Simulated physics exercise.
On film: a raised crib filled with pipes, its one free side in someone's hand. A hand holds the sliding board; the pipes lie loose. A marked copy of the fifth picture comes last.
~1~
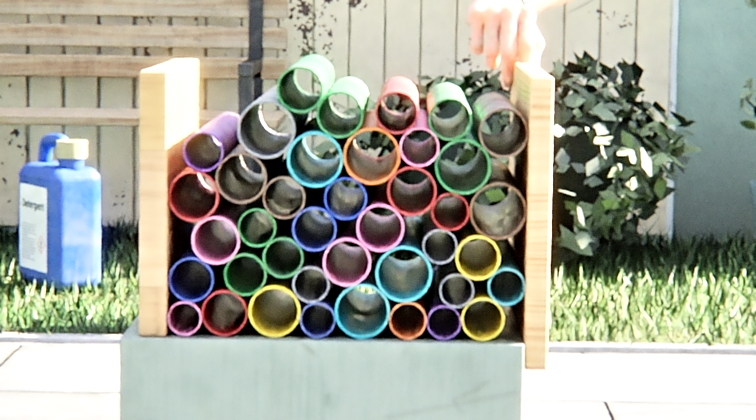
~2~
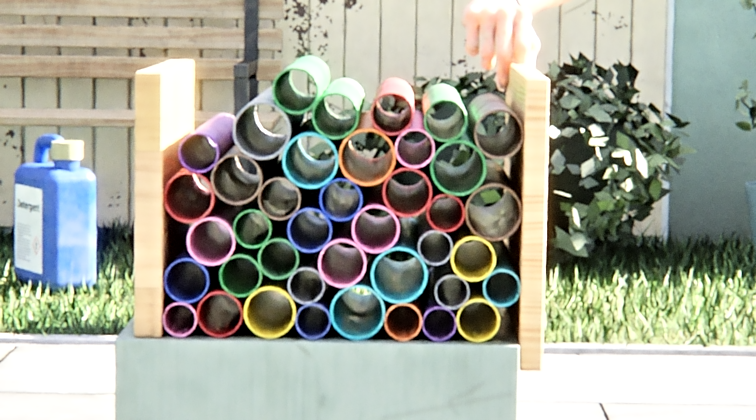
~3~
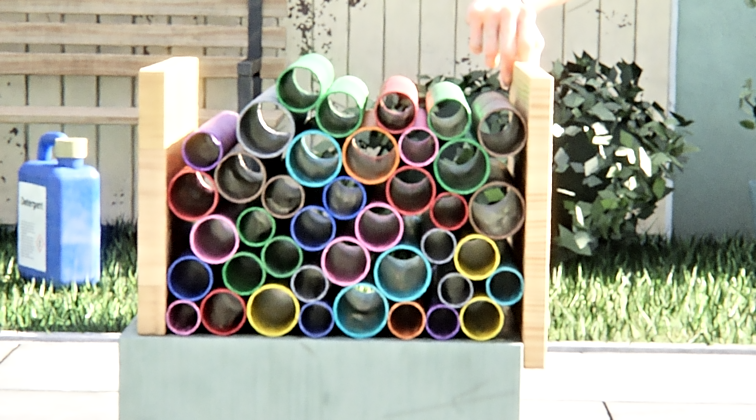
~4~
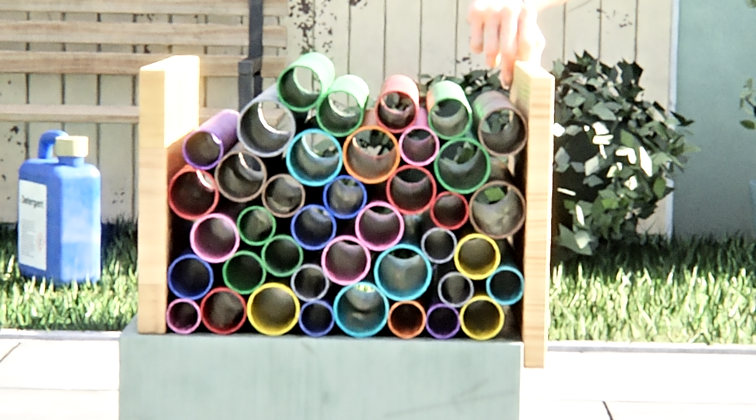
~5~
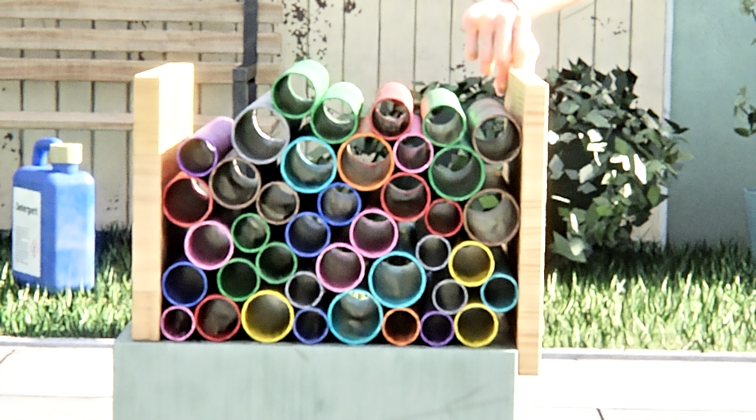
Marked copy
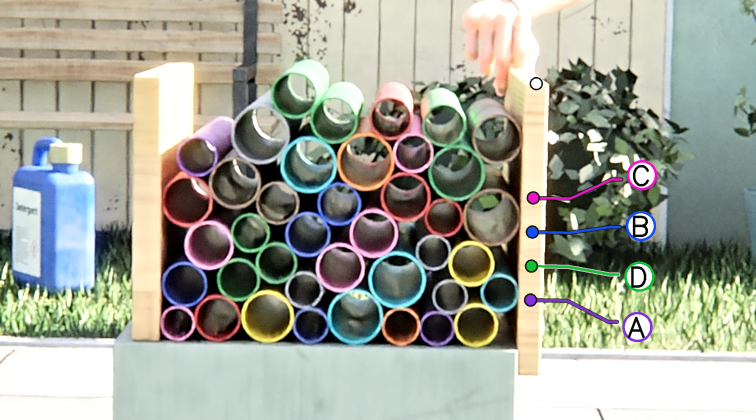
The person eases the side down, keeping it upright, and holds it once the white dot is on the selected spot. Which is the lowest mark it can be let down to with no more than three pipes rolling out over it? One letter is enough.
Slide it to B.
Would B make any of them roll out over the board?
Yes, at B.
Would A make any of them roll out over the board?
Yes.
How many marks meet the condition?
The number is two.
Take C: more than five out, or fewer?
It loses fewer than five.
On the copy, A at (531, 300); B at (532, 232); C at (533, 198); D at (531, 266); the white dot at (536, 83).
On B. First, top of the board (523, 154).
Then, top of the board (521, 230).
Finally, top of the board (521, 231), one out over the board.
By contrast, A four out over the board; C none out over the board; D four out over the board.
